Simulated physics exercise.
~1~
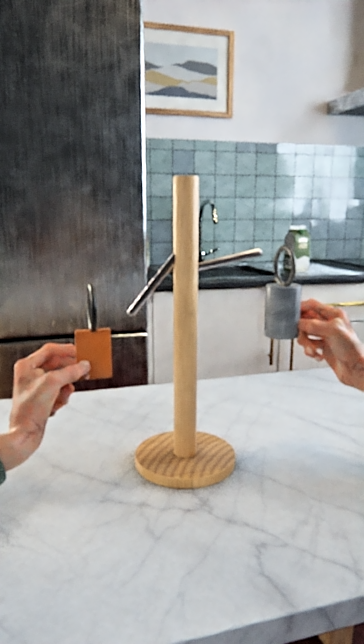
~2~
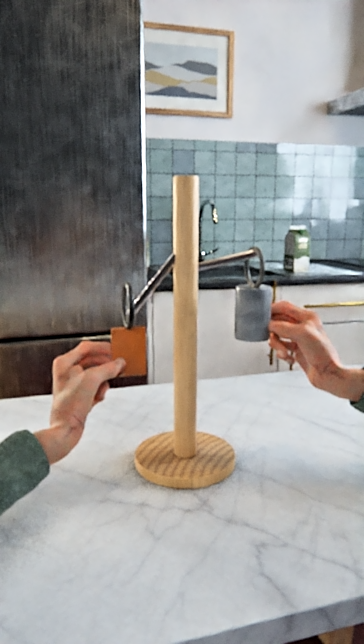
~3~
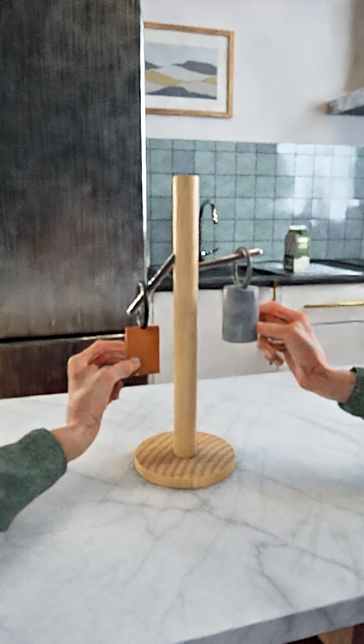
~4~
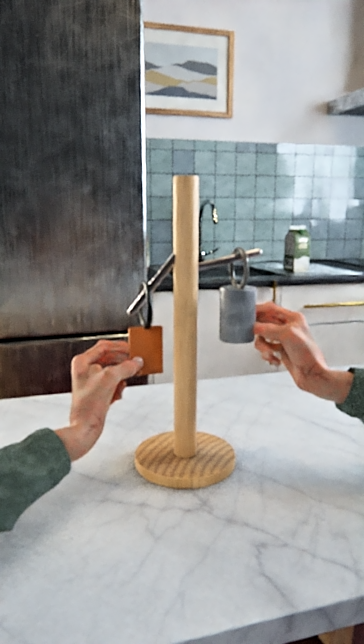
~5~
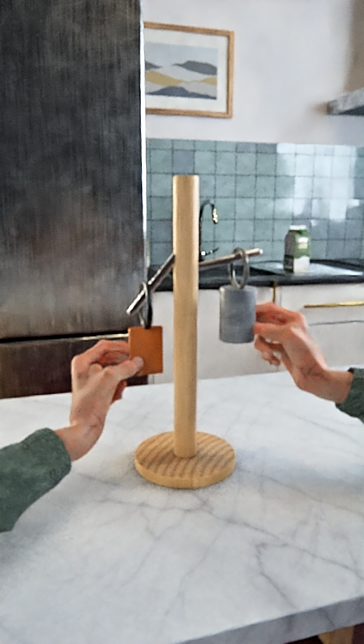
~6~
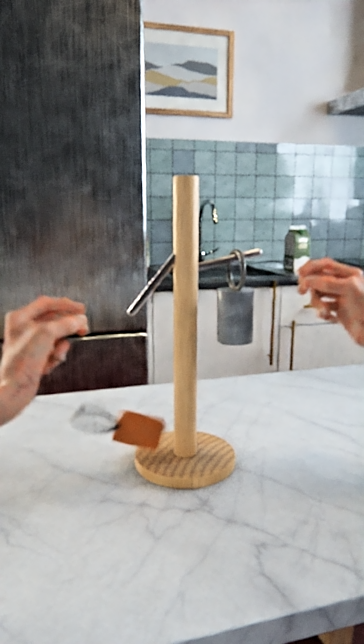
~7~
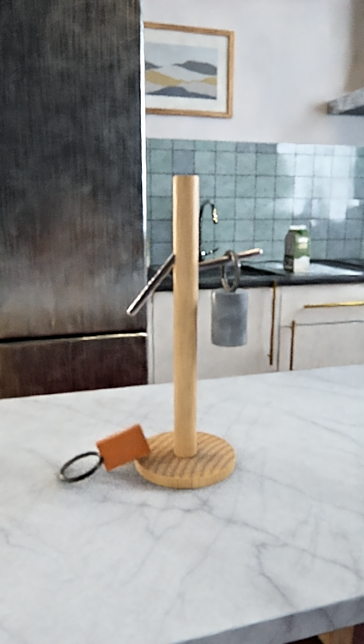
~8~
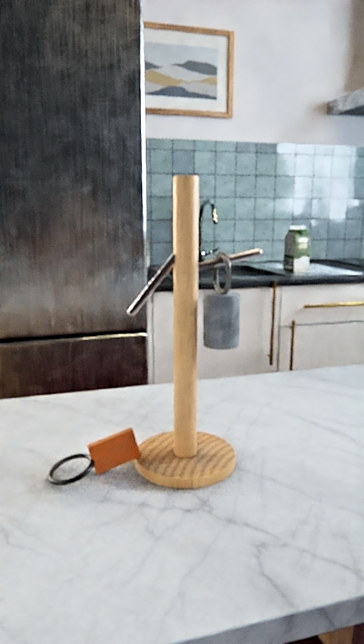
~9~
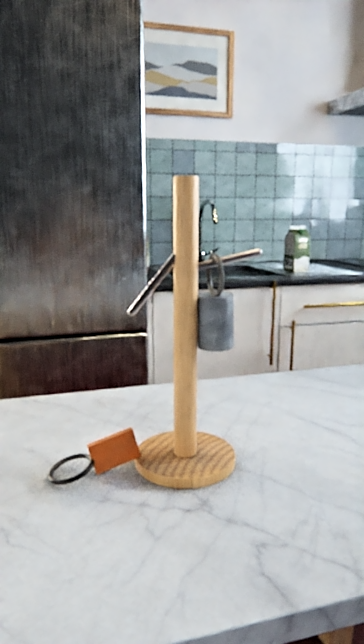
An orange tag and a grey lantern were held up to the pegs of a wooden stand by two hands, which then let go; the tag dropped onto the table beside the base, while the lantern stayed hanging and shifted slightly left.
